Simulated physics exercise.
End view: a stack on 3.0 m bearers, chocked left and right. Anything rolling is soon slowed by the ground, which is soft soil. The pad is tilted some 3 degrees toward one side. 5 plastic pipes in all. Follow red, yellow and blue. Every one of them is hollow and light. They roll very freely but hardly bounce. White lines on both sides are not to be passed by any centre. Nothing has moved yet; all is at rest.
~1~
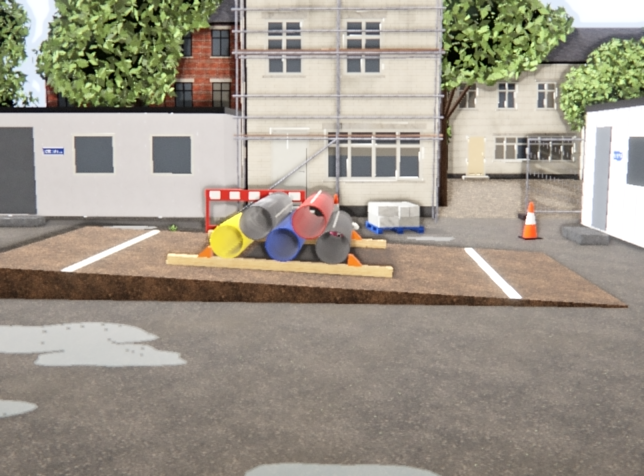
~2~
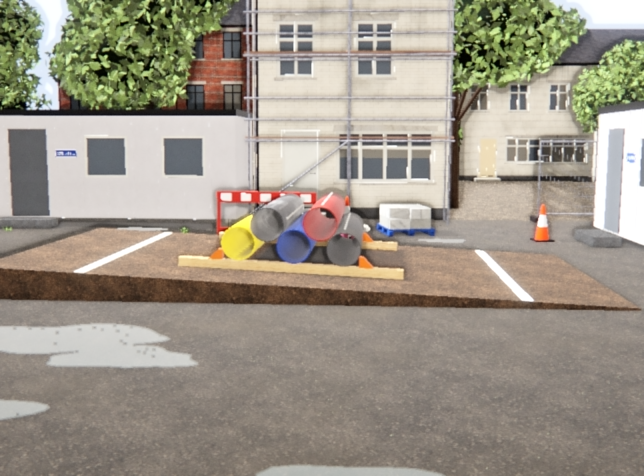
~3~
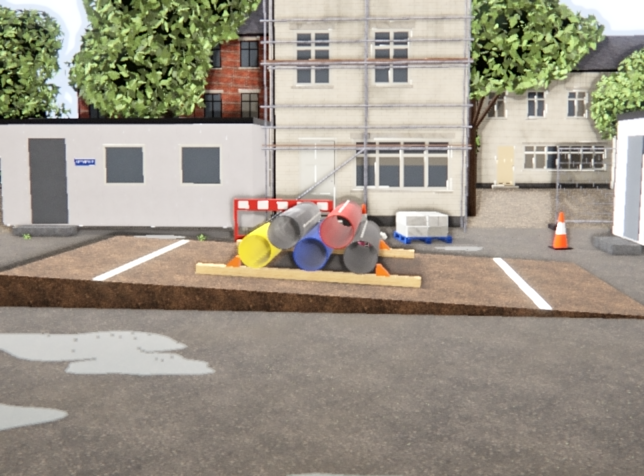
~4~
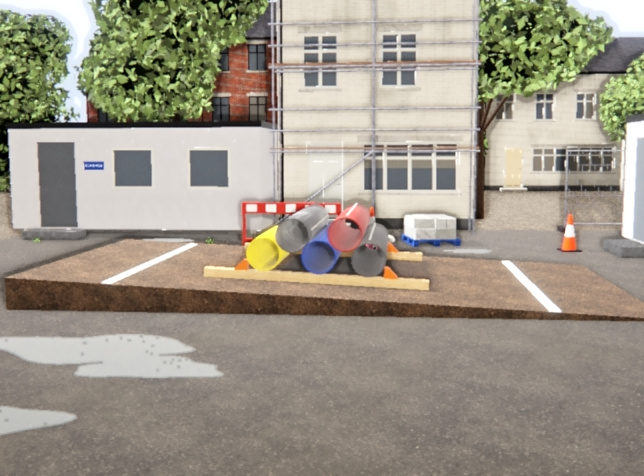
Nothing moves in the stack of five plastic pipes, with red, yellow and blue among the grey, resting on a sloping brown pad between two white lines, while the view shifts slightly so the scene slides to the right.
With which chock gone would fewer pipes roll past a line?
Chock choice: The left one (0 vs 4).
If it is the left, after 2.0 s, red is up on others, 120 cm from the bearers' right end, rolling left; yellow is on the bearers, 30 cm from the bearers' left end; blue is on the bearers, 140 cm from the bearers' left end, rolling left; 0 past a line.
If it is the left, in the end, red is on the bearers, 125 cm from the bearers' right end; yellow is on the bearers, 40 cm from the bearers' left end; blue is on the bearers, 130 cm from the bearers' left end; 0 past a line.
If it is the right, after 3.7 s, red is off the bearers, 65 cm short of the right line, rolling right; yellow is on the bearers, 145 cm from the bearers' left end, rolling right; blue is off the bearers, 120 cm short of the right line, rolling right; 1 past a line.
If it is the right, in the end, red is past the right line; yellow is off the bearers, 45 cm short of the right line; blue is past the right line; 4 past a line.
